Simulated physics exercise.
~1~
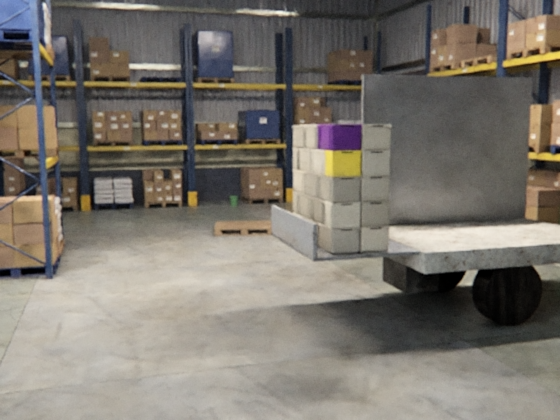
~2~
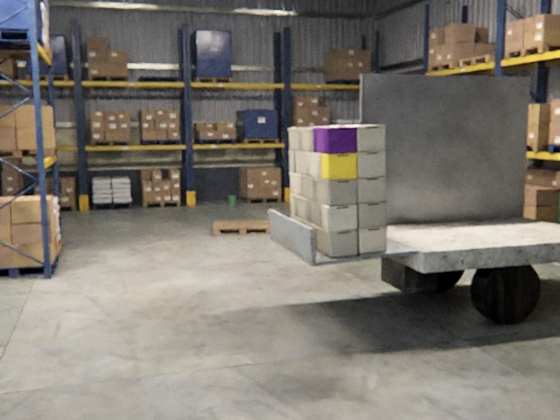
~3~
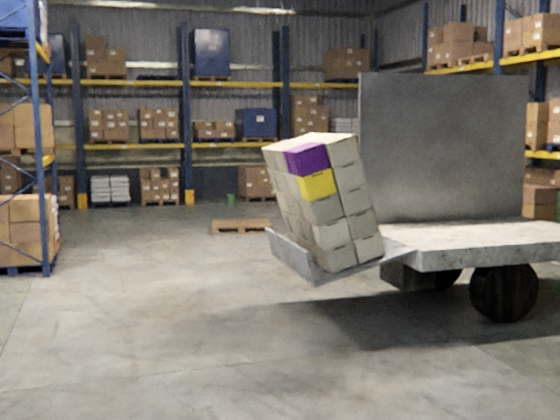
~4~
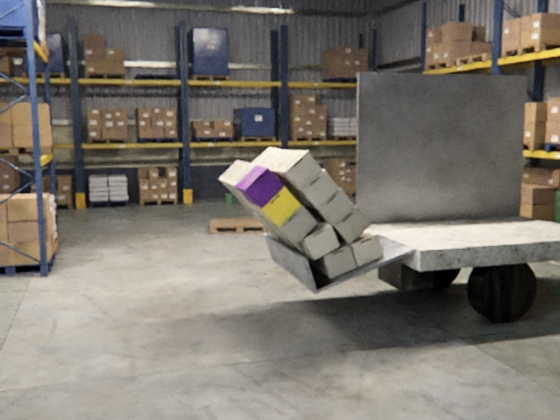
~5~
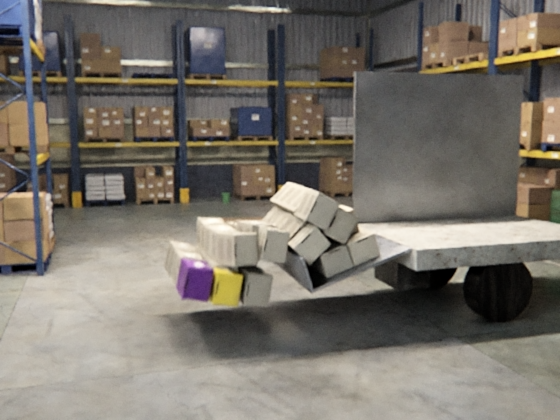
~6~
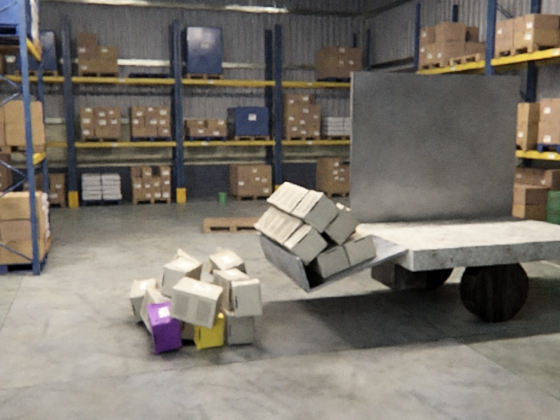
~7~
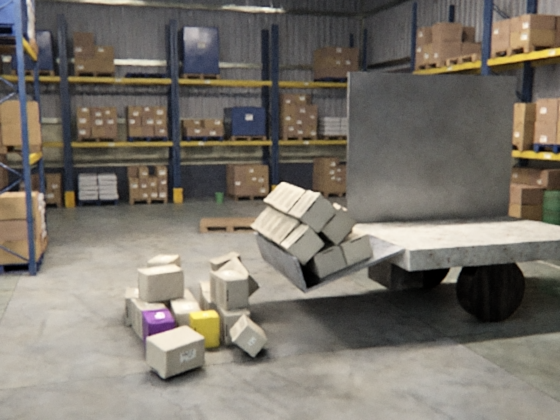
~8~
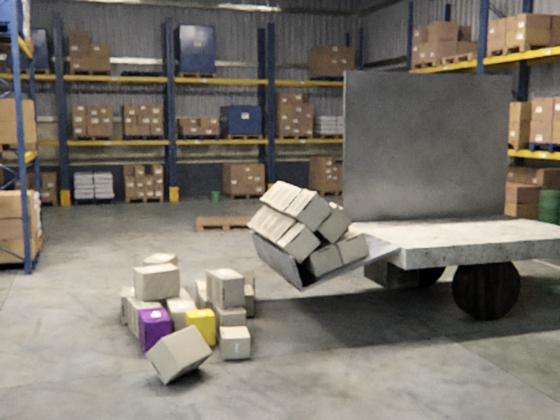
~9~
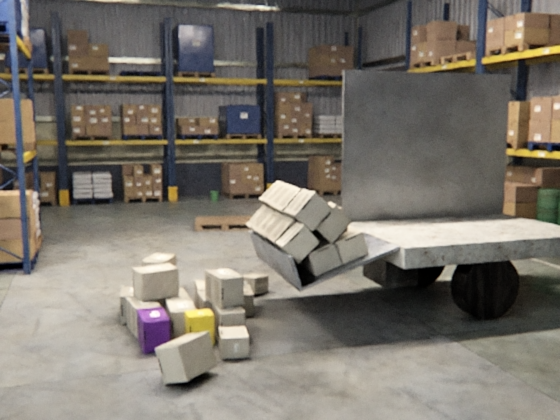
At first, a neat stack of pale lidded totes, with one purple and one yellow among them, stands on the lowered tail lift of a lorry in a warehouse. The platform droops at its outer left edge, and the stack leans left with it. The upper totes slide and topple over the edge, the purple and yellow ones falling with them. They land in a loose heap on the floor, where one pale tote rolls forward before settling. At the end, the coloured totes lie on their sides in the heap, while many others remain slumped on the tilted platform.
